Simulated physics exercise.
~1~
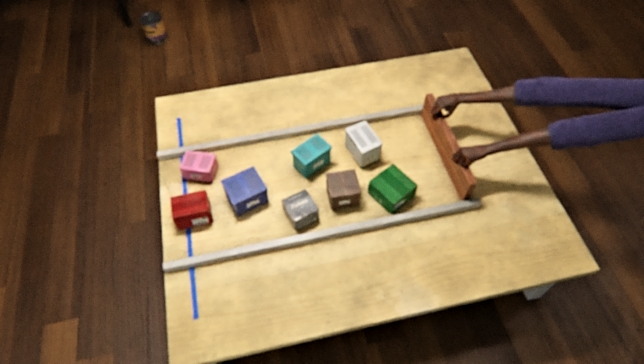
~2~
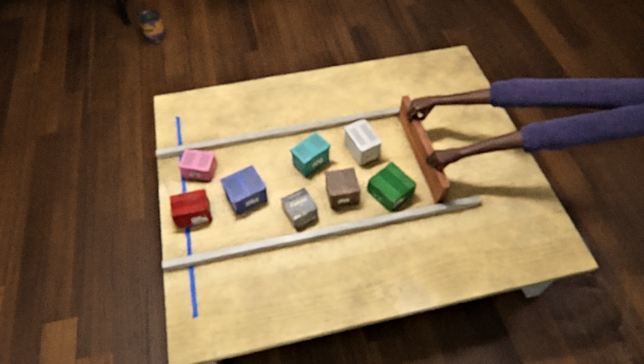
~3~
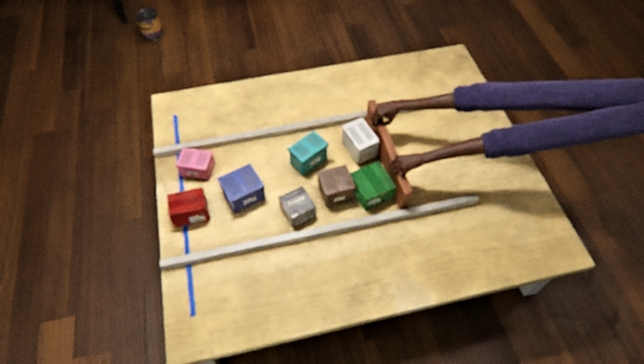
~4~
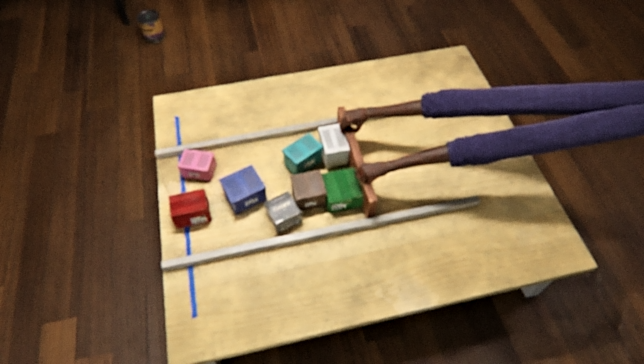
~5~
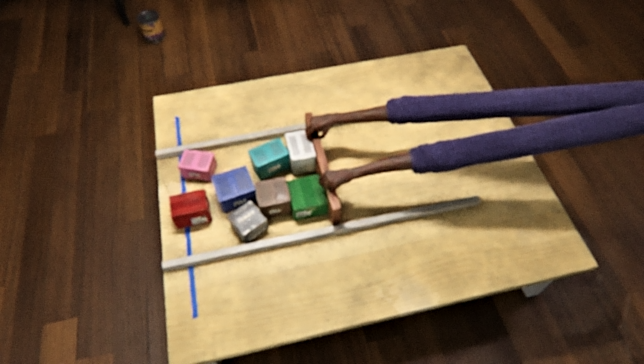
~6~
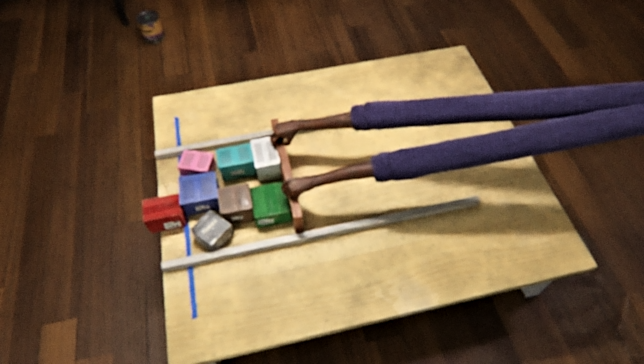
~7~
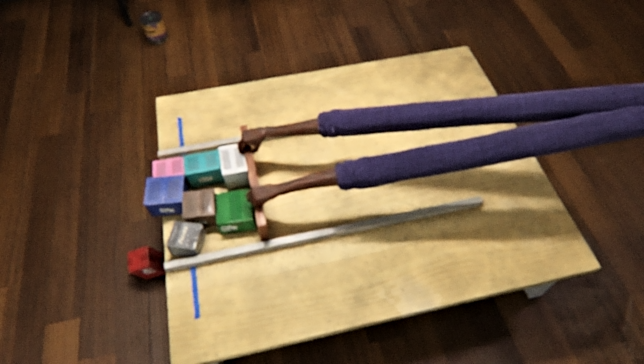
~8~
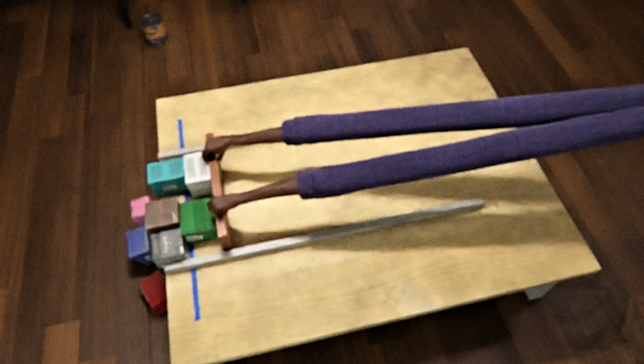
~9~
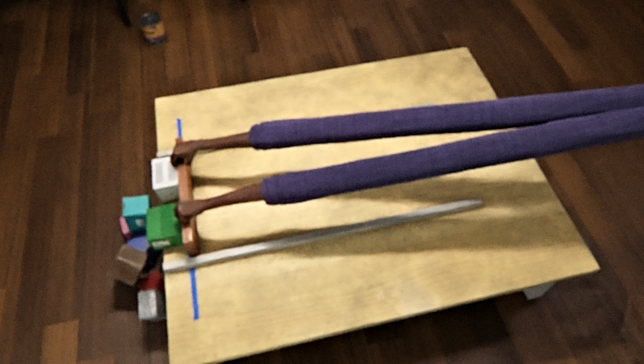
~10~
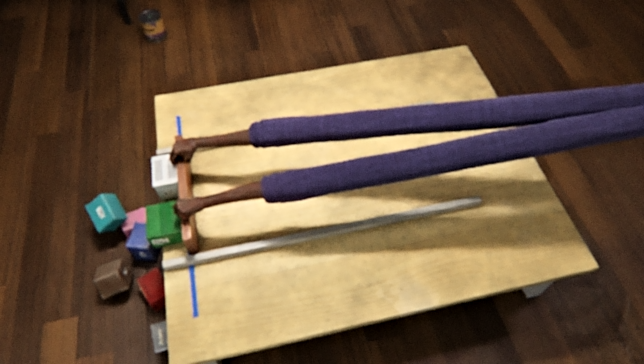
To begin with, eight colourful boxes sit scattered between two rails on a wooden table, while two purple-sleeved arms hold an upright brown plank at the right. The hands push the plank left, and it gathers the green and white boxes, then the brown and turquoise ones. The bunched load shoves the grey, blue, pink and red boxes over the blue tape toward the left edge. Red goes over first, and others tumble after it. The plank stops at the tape, with six boxes fallen and the green and white ones still against it.
